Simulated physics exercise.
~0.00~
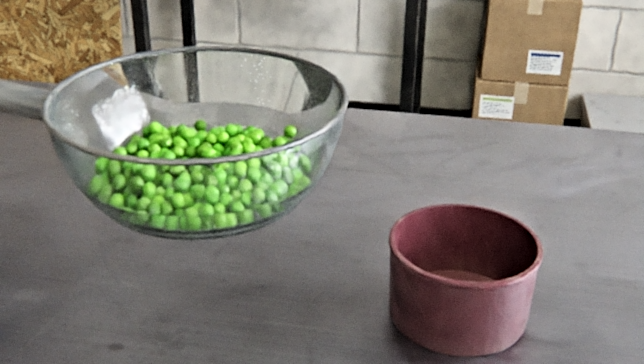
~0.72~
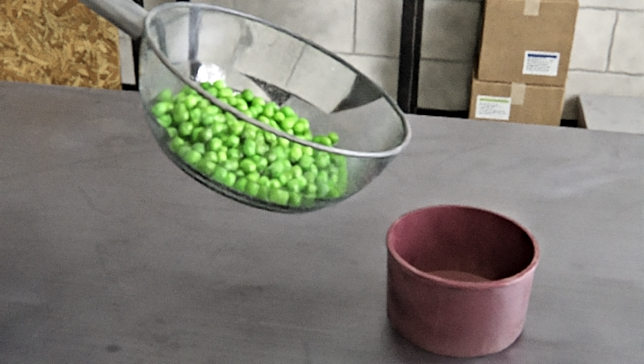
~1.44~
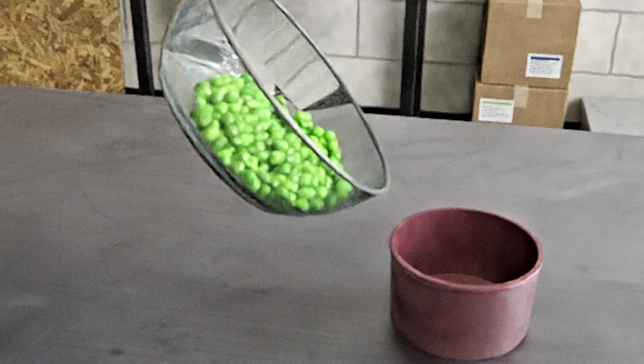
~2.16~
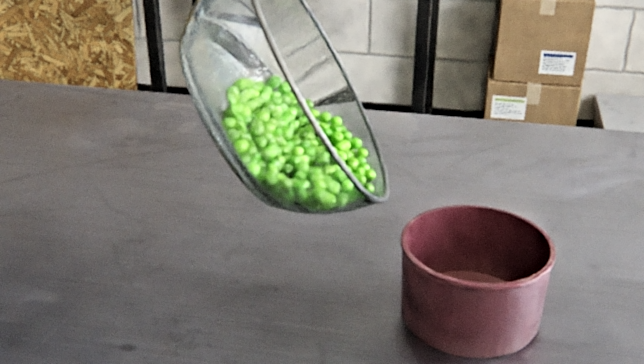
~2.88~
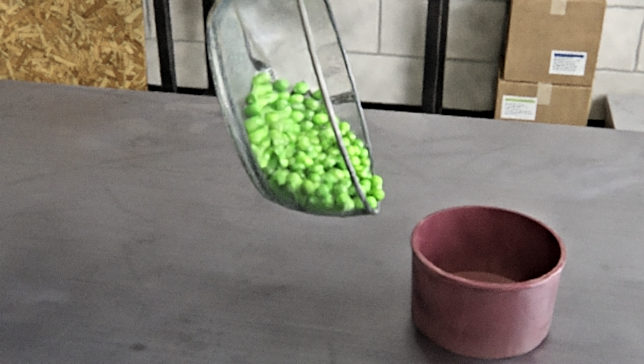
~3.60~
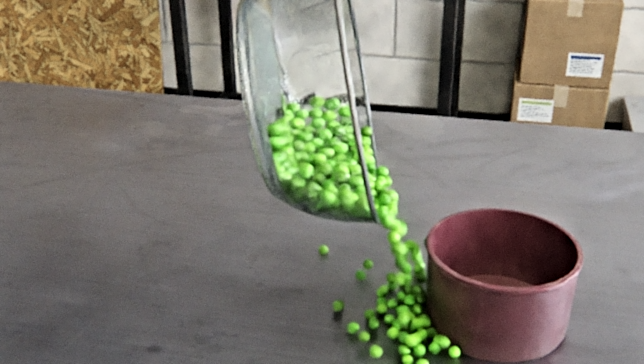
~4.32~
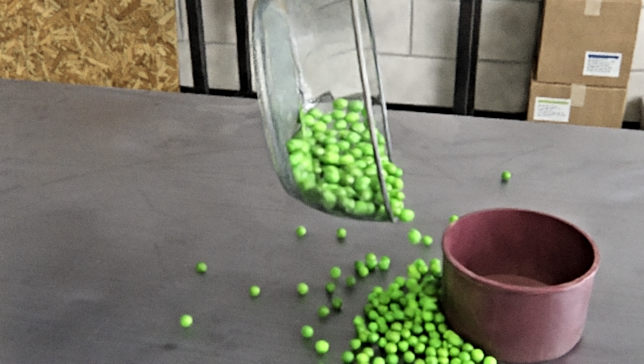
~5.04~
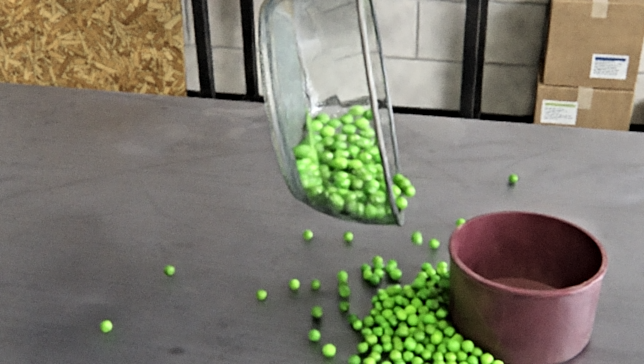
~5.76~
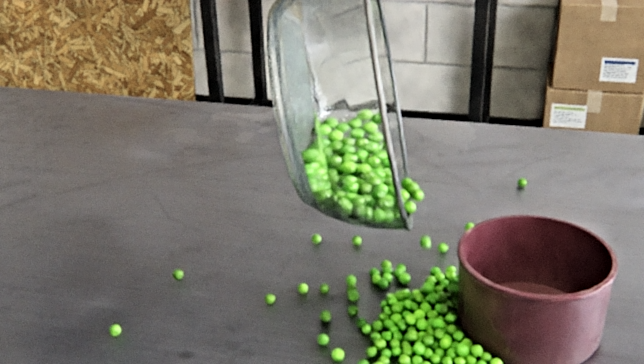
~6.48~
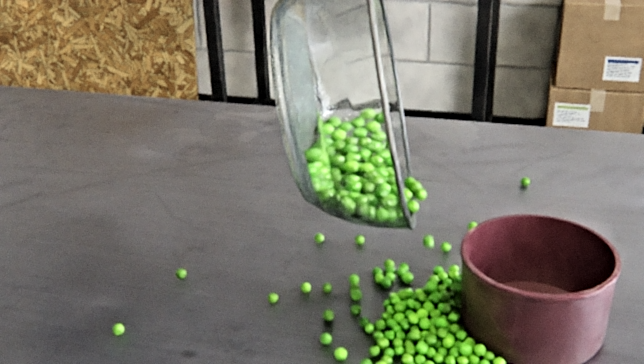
A clear glass bowl of bright green peas hangs above a dark grey tabletop, up and to the left of an empty maroon dish. The bowl tips toward the dish, steepening until it lies on its side, while the peas slide down and bunch at its rim. They then spill over the edge, but the stream falls short and lands on the table against the dish's left side. A few peas roll away across the tabletop as the pile grows. The flow stops, leaving many peas in the tilted bowl, a heap beside the dish, and none visible inside it.
